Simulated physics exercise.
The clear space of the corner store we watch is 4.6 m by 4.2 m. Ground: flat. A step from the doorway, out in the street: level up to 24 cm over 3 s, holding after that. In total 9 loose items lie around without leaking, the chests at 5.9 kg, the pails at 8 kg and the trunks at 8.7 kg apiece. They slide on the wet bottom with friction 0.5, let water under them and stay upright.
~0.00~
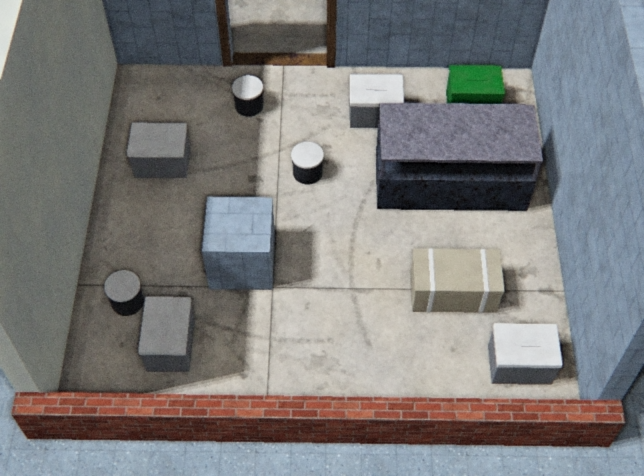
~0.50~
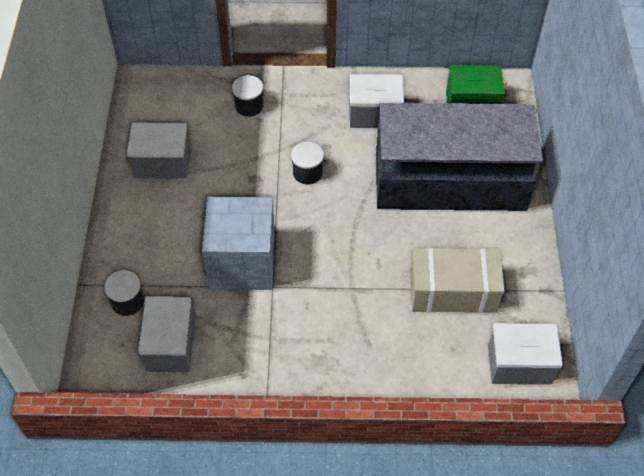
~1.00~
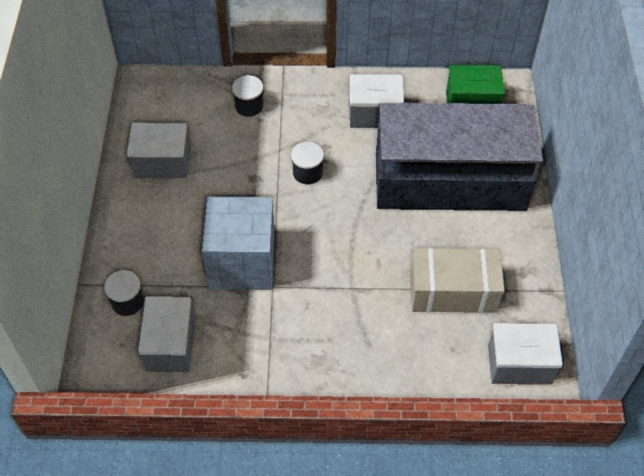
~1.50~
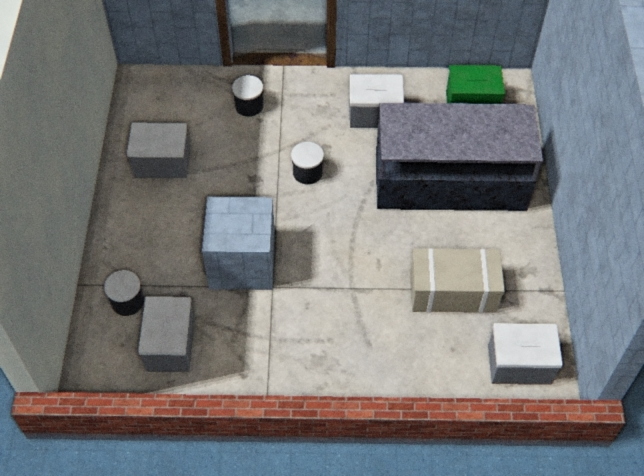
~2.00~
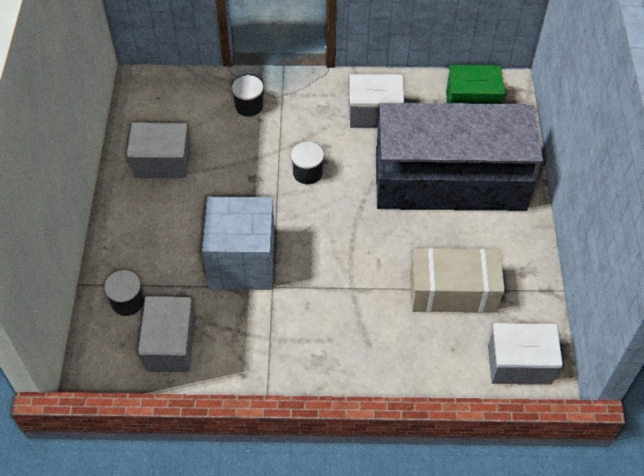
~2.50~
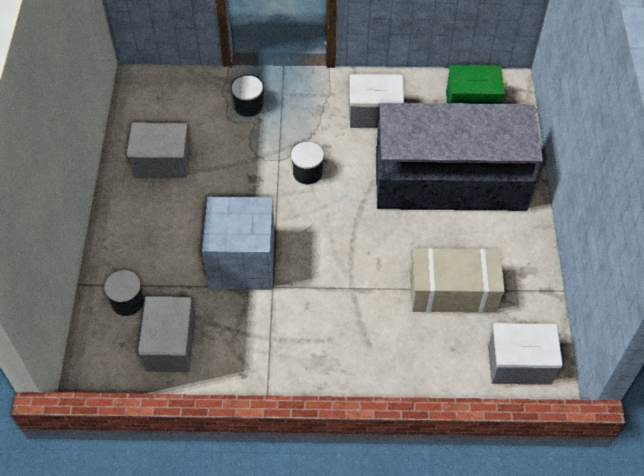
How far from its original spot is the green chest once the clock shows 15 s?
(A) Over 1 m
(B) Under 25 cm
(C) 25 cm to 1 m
Answer: A.
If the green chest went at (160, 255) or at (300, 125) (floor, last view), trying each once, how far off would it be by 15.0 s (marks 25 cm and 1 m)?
So, one try each: It goes a long distance the first time and goes a long distance the second.
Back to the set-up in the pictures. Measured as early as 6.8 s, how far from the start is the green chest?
It has shifted about 0 cm.
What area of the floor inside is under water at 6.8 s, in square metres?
At that time the wet patch spans about 17 m2.
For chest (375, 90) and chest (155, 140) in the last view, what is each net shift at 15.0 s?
First 60 cm, then 350 cm.
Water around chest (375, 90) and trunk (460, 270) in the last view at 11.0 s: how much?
I'd estimate 3 cm for the first and 12 cm for the second.
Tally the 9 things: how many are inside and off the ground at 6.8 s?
Count: 3.
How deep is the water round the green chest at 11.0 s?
About 4 cm.
After 3.5 s the green chest is near (477, 79), 0.0 m from its start, aground; 0 afloat.
After 6.8 s the green chest is near (477, 79), 0.0 m from its start, aground; 3 afloat.
After 11.0 s the green chest is near (476, 71), 0.1 m from its start, afloat; 9 afloat.
After 15.0 s the green chest is near (328, 124), 1.7 m from its start, afloat; 9 afloat.
